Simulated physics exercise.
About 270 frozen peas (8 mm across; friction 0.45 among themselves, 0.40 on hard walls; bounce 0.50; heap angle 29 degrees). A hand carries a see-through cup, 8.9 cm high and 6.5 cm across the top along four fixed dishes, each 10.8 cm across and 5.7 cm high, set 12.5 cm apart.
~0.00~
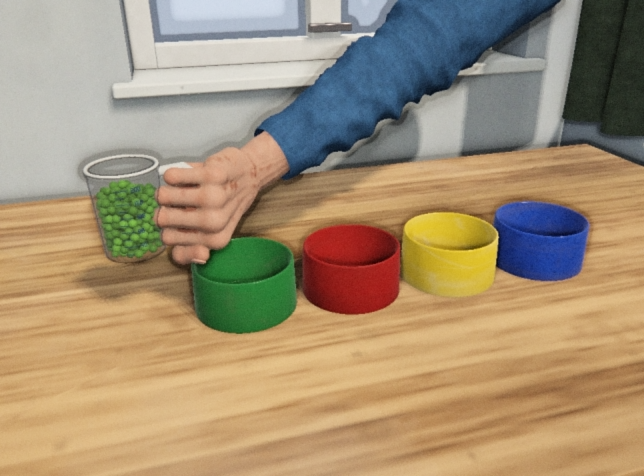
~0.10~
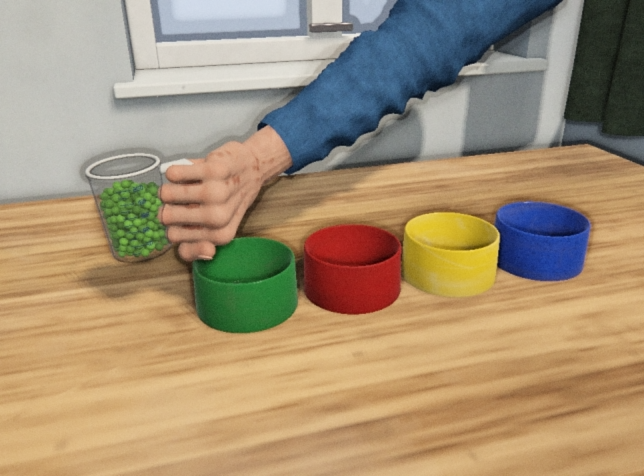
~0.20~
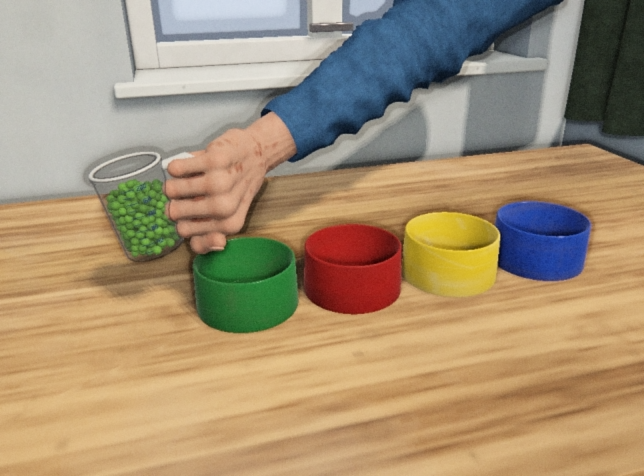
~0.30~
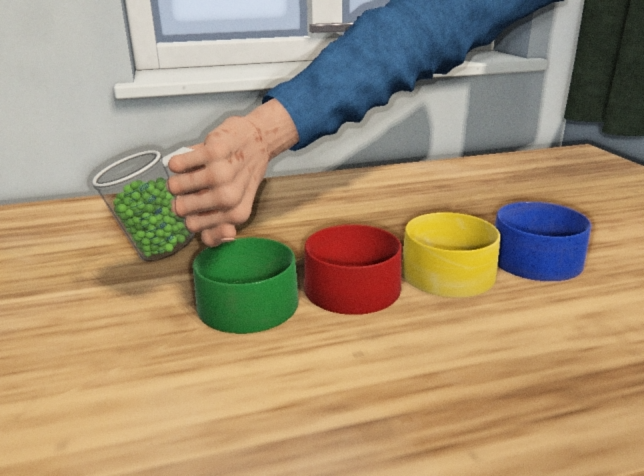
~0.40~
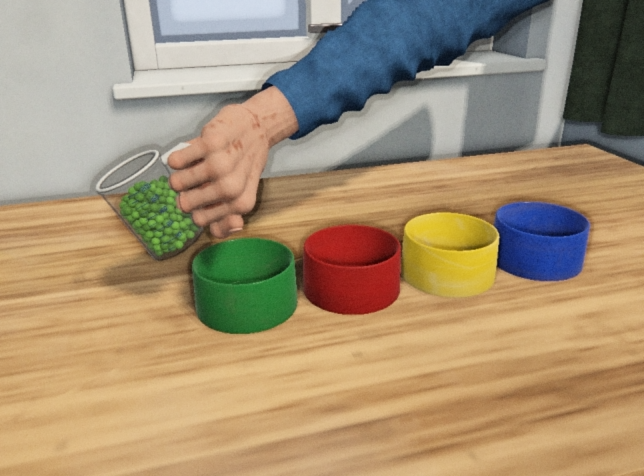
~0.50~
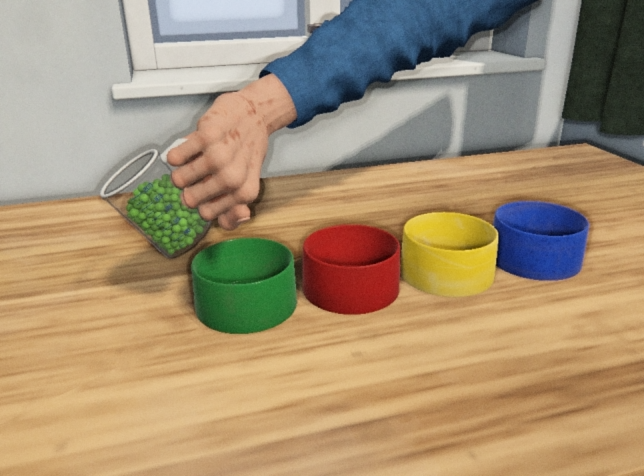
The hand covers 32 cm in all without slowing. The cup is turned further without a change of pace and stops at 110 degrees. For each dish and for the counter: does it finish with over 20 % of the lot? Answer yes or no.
Red: No, blue: No, green: Yes, yellow: No, counter: Yes.
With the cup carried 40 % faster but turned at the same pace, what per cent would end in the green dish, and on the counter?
In that case green 100, counter 0.
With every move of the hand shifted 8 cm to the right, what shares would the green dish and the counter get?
Then: Green 90, counter 10.
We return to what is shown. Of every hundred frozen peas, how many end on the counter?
Some 50 per cent.
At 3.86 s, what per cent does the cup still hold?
Some 0 per cent of the load.
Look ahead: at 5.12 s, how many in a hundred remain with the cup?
Roughly 0 per cent.
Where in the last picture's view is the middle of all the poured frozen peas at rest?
Around (211, 303).
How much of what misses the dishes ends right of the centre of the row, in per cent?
Some 0 per cent.
After 2.51 s, tilt 110 degrees; cup holds 0 %, green 50 %.
After 3.86 s, tilt 110 degrees; cup holds 0 %, green 50 %.
Then, at 5.12 s, tilt 110 degrees; cup holds 0 %, green 50 %.
By 5.4 s all is still; red 0 %, blue 0 %, green 50 %, yellow 0 %, counter 50 %.
